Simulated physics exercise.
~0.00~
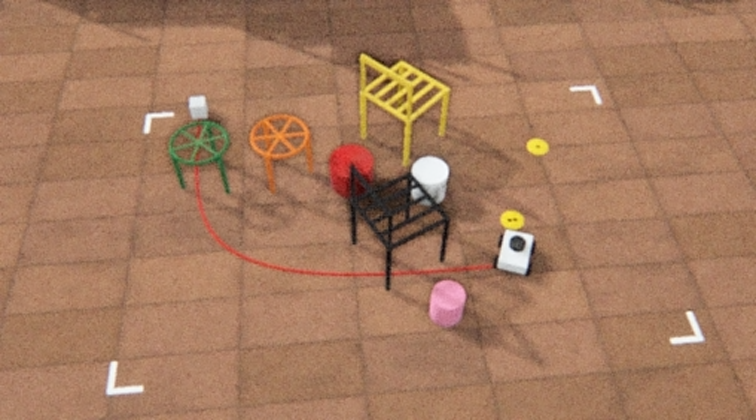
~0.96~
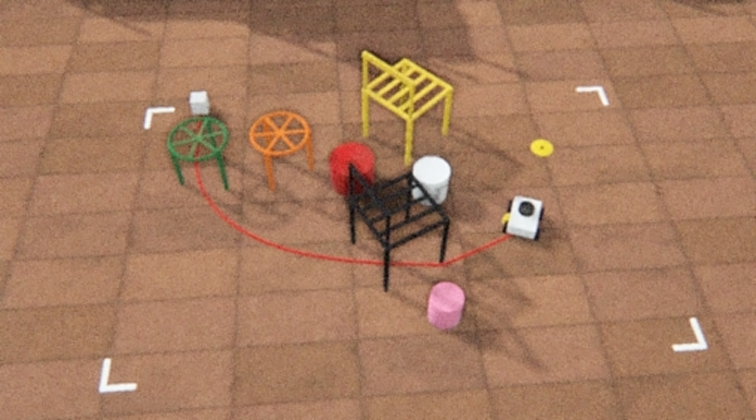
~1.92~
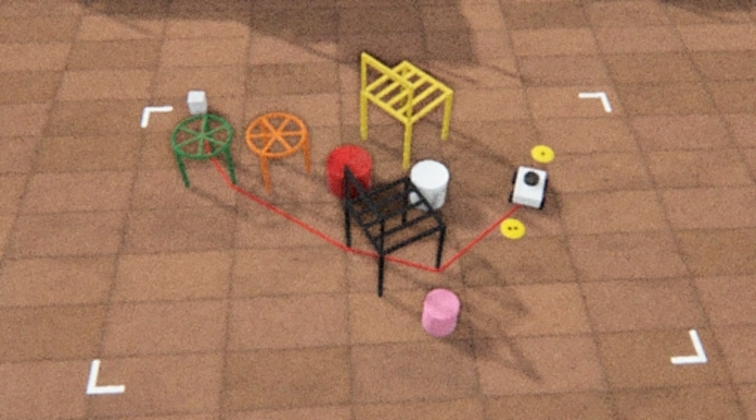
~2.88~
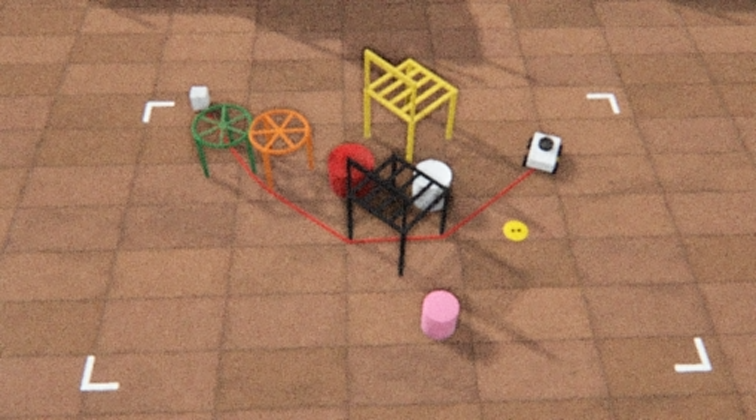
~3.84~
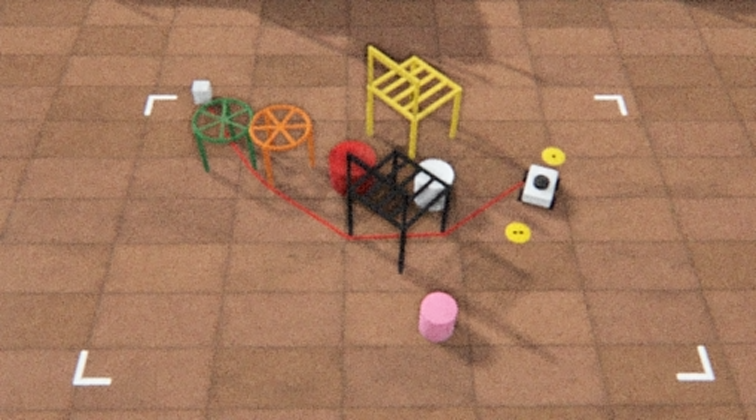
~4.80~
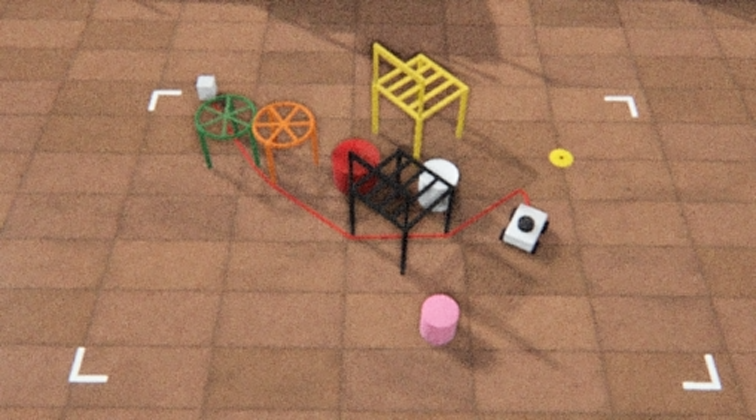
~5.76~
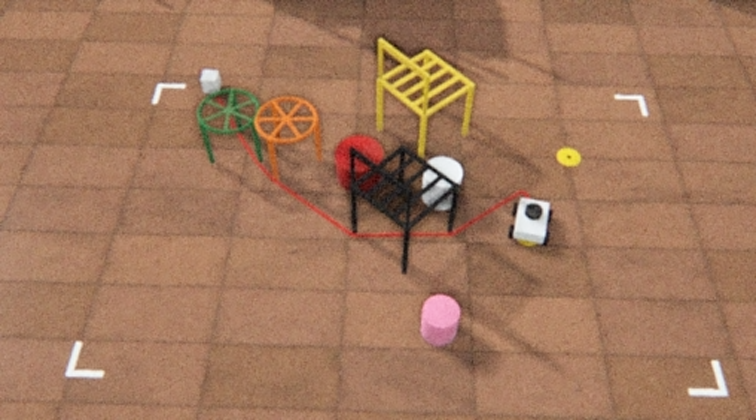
A small cart tows a red lead upward, shifting the green stool, then backs down.
